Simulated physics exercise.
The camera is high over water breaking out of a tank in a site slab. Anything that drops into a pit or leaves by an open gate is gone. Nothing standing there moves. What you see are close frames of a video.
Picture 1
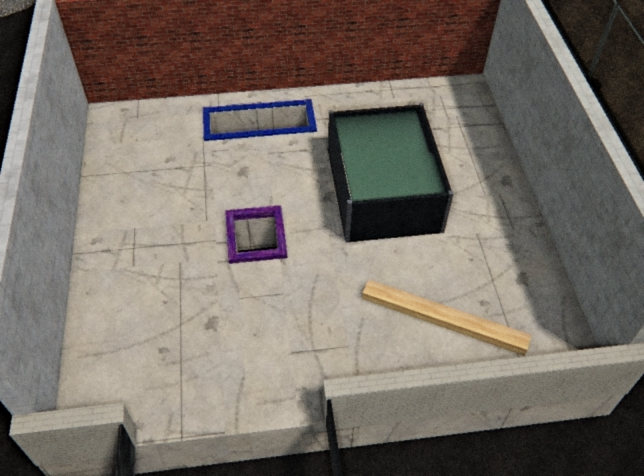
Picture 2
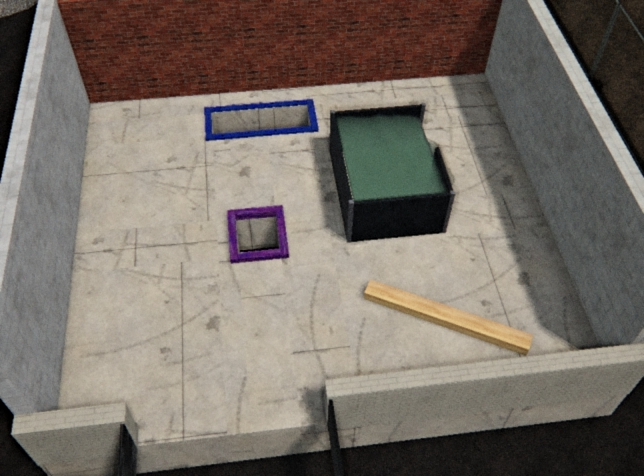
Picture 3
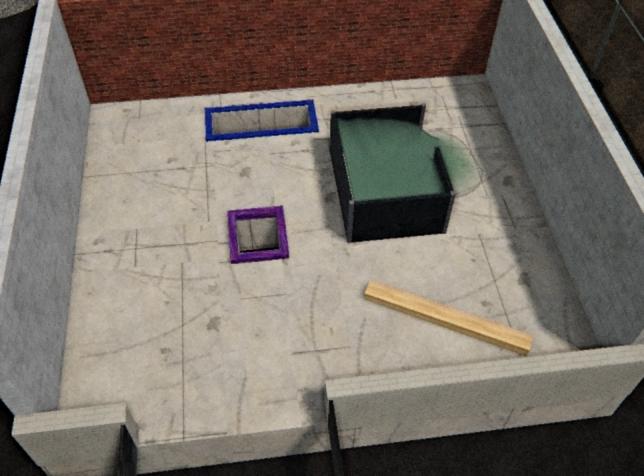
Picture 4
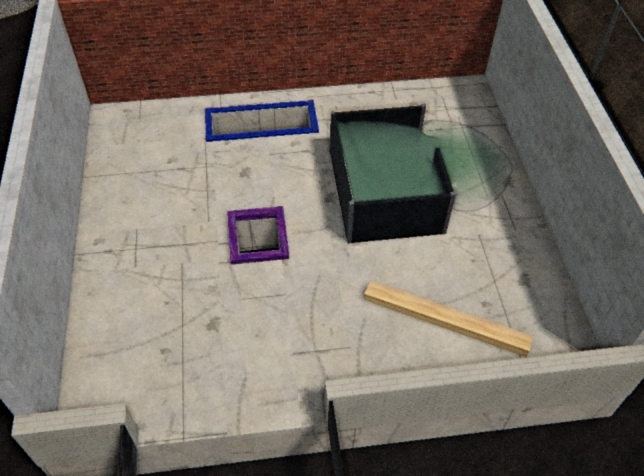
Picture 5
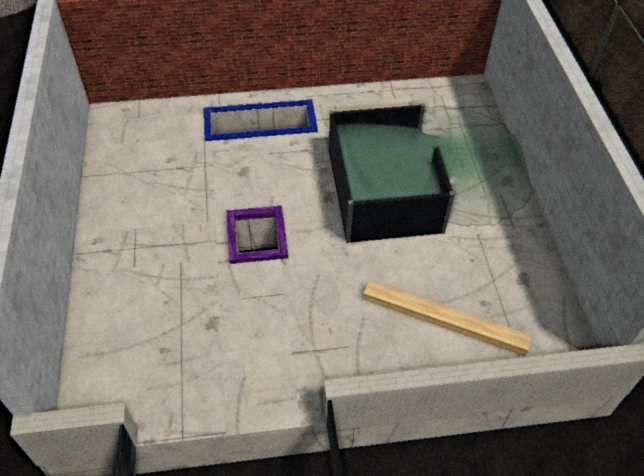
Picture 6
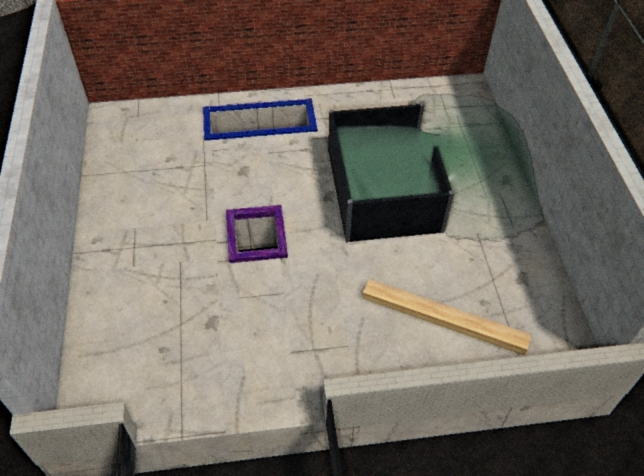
Green water pours through a gap in the dark tank's right side and spreads across the slab.
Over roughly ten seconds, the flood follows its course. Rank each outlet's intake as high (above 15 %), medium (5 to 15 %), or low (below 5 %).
Intake: The gate is low; the purple pit is low; the blue pit is medium.
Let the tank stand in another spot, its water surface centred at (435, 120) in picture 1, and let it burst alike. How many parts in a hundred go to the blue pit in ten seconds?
Parts in a hundred: Blue 15.
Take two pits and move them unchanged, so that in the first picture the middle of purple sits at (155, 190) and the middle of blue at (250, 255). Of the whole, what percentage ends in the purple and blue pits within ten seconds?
For purple, 0 in a hundred; for blue, 2 in a hundred.
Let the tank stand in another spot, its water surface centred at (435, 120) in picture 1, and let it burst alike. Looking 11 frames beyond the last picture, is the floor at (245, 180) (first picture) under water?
Location check: Unreached.
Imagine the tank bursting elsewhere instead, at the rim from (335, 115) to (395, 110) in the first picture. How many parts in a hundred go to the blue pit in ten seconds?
That would be blue at 25 percent.
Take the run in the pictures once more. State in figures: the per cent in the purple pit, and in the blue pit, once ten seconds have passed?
In order, near 0 and 10 in a hundred.
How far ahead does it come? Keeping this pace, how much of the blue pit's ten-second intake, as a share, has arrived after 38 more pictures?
Result: 80 % of the ten-second total.
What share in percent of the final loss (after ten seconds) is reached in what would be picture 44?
Something close to 70 percent by that point.
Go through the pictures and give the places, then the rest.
In the first picture, the open tank at (387, 155) is whole and still.
In the second picture, the front is at a hidden place, out from the gap at (424, 151).
In the third picture, the front is at (477, 175), out from the gap at (424, 155).
In the fourth picture, water pours out at (424, 156) and has run to (506, 168).
In the fifth picture, the front is at (507, 129), out from the gap at (423, 156).
In the sixth picture, the front is at (496, 104), out from the gap at (422, 155).
A moment on, water covers 15 % of the floor; the gate 0 %, the purple pit 0 %, the blue pit 0 %.
Next, water covers 25 % of the floor; the gate 0 %, the purple pit 0 %, the blue pit 0 %.
Then, water covers 45 % of the floor; the gate 0 %, the purple pit 0 %, the blue pit 3 %.
Later, water covers 80 % of the floor; the gate 0 %, the purple pit 0 %, the blue pit 7 %.
In the end, water covers 95 % of the floor; the gate 2 %, the purple pit 0 %, the blue pit 9 %.
